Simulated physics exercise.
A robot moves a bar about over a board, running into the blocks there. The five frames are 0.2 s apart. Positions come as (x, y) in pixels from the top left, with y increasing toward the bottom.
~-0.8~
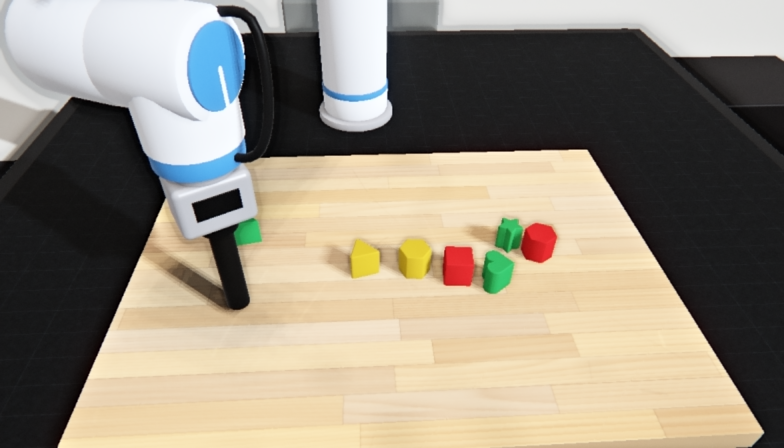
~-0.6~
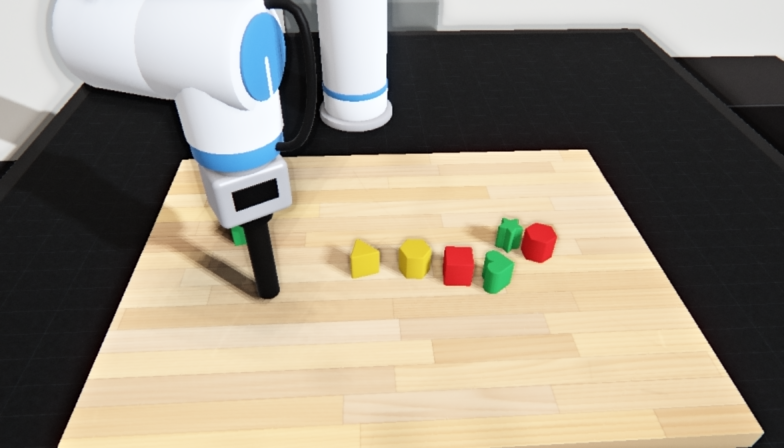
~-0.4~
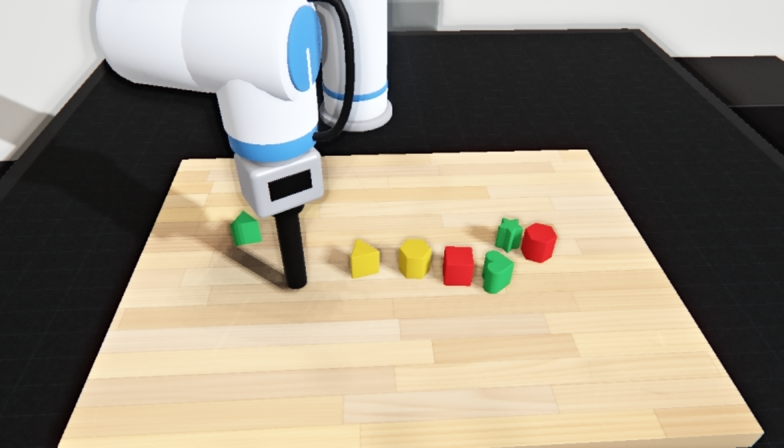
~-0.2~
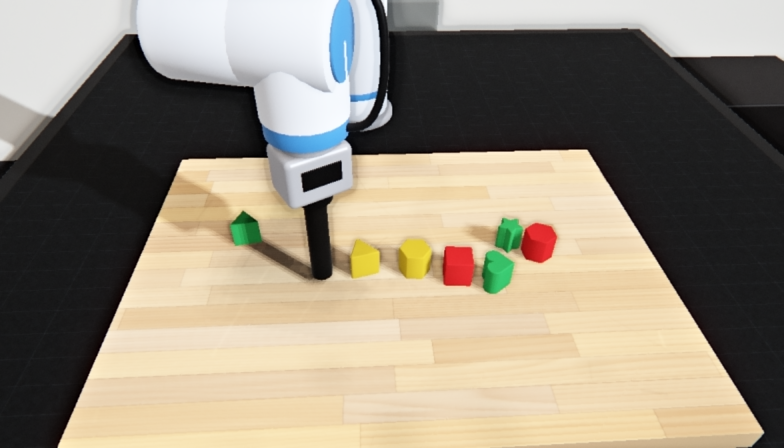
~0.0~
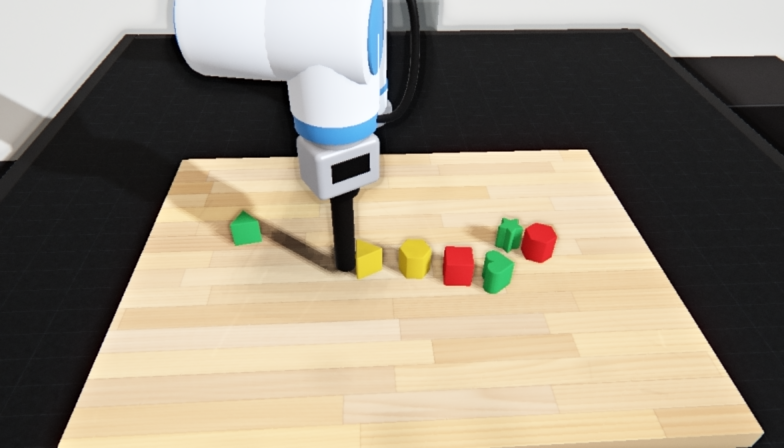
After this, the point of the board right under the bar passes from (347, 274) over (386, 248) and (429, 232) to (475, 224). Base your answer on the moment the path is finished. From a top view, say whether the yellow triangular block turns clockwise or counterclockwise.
It ends up turned clockwise.
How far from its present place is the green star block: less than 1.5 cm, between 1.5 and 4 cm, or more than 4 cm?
Less than 1.5 cm.
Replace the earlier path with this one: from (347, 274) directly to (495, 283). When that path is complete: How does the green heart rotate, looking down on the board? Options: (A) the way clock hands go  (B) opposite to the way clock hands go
The one that fits is A, the way clock hands go.
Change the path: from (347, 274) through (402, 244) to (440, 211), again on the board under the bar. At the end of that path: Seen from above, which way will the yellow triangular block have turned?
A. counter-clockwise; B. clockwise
B
The first path, step by step. One third of the way, bar (386, 240); yellow triangular block (399, 237), turned 55° clockwise; yellow hexagon (424, 250).
Two thirds of the way, bar (430, 224); yellow triangular block (399, 237), turned 55° clockwise; yellow hexagon (424, 250).
At the end, bar (476, 216); yellow triangular block (399, 237), turned 55° clockwise; yellow hexagon (424, 250); green star block still.
